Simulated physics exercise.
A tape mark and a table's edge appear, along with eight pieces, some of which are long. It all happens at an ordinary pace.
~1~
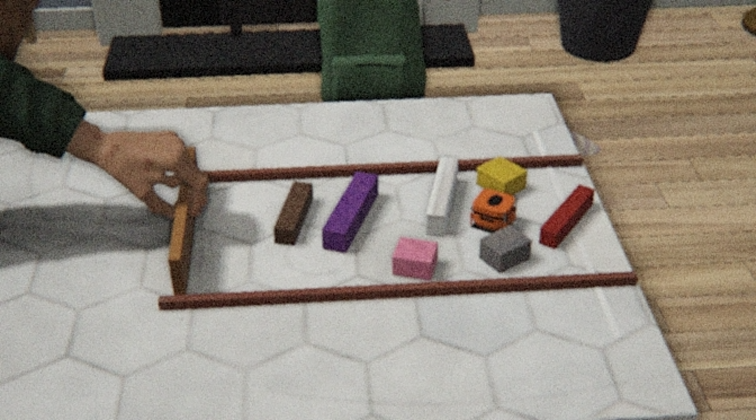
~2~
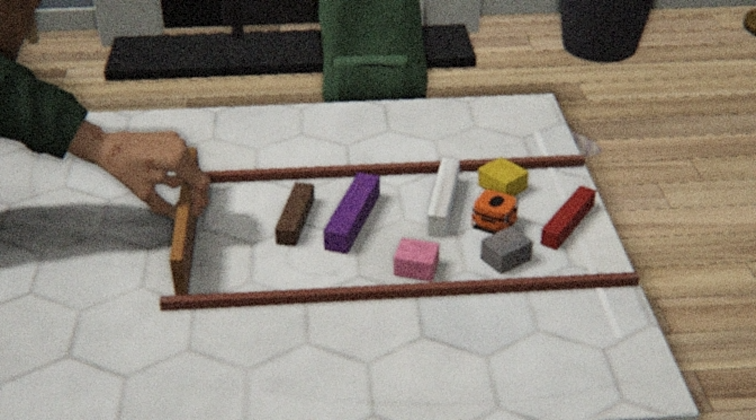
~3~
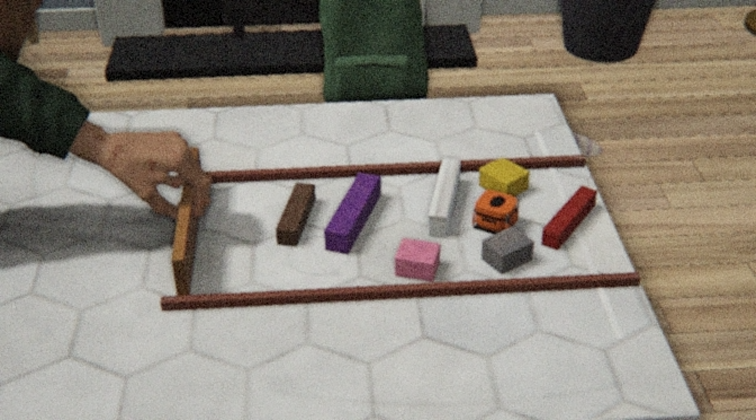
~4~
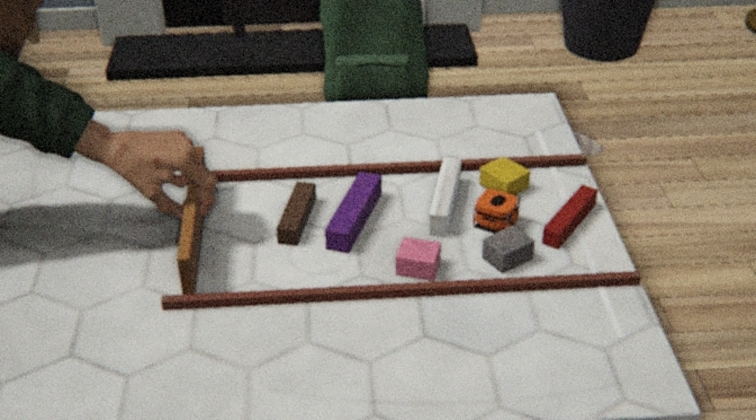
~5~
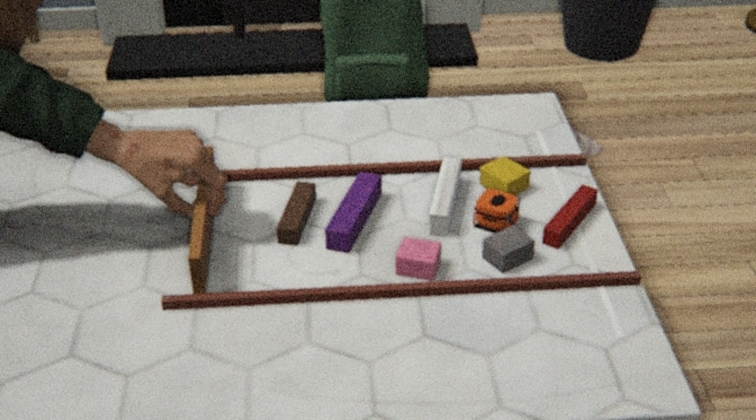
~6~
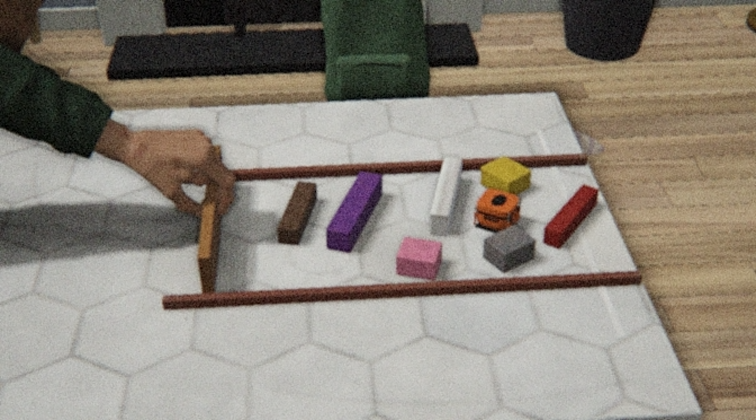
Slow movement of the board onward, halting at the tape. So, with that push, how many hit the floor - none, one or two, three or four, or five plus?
Expect a large batch, five at least, to go down.
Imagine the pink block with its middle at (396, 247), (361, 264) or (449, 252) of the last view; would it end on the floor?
The pink block remains up; remains up; stays on.
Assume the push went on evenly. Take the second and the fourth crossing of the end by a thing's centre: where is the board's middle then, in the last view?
Near (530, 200) first, near (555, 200) second.
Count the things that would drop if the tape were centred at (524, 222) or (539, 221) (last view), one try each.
So that's 1 for the first and 3 for the second.
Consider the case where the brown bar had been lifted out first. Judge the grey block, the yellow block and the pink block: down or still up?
Grey block down, yellow block down, pink block still up.
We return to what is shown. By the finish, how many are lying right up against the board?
Count: 2.
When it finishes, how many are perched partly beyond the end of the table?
The figure is 1.
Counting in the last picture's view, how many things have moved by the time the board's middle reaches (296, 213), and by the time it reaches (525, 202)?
I make it 1 at the first spot and 8 at the other.
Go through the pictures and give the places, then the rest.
Red bar (567, 216); yellow block (502, 178); grey block (505, 249); board (186, 218); tape (570, 220), in the first frame.
Yellow block (503, 179); white stick (444, 196), in the second frame.
Grey block (507, 250); pink block (418, 260), in the third frame.
Red bar (571, 216); orange case (496, 213), in the fourth frame.
Yellow block (505, 178); purple bar (354, 211), in the fifth frame.
Red bar (572, 215); yellow block (506, 178); grey block (509, 249); board (213, 217); tape (575, 219), in the sixth frame.
A little later, none off yet; red bar at rest near (572, 215); yellow block at rest near (506, 178); grey block at rest near (509, 249).
Next, none off yet; red bar shifted a little near (618, 221); yellow block shifted well along near (578, 177); grey block shifted well along near (583, 249).
When it is over, the number that fall off is five or more; down, white stick, orange case, grey block, yellow block and red bar.
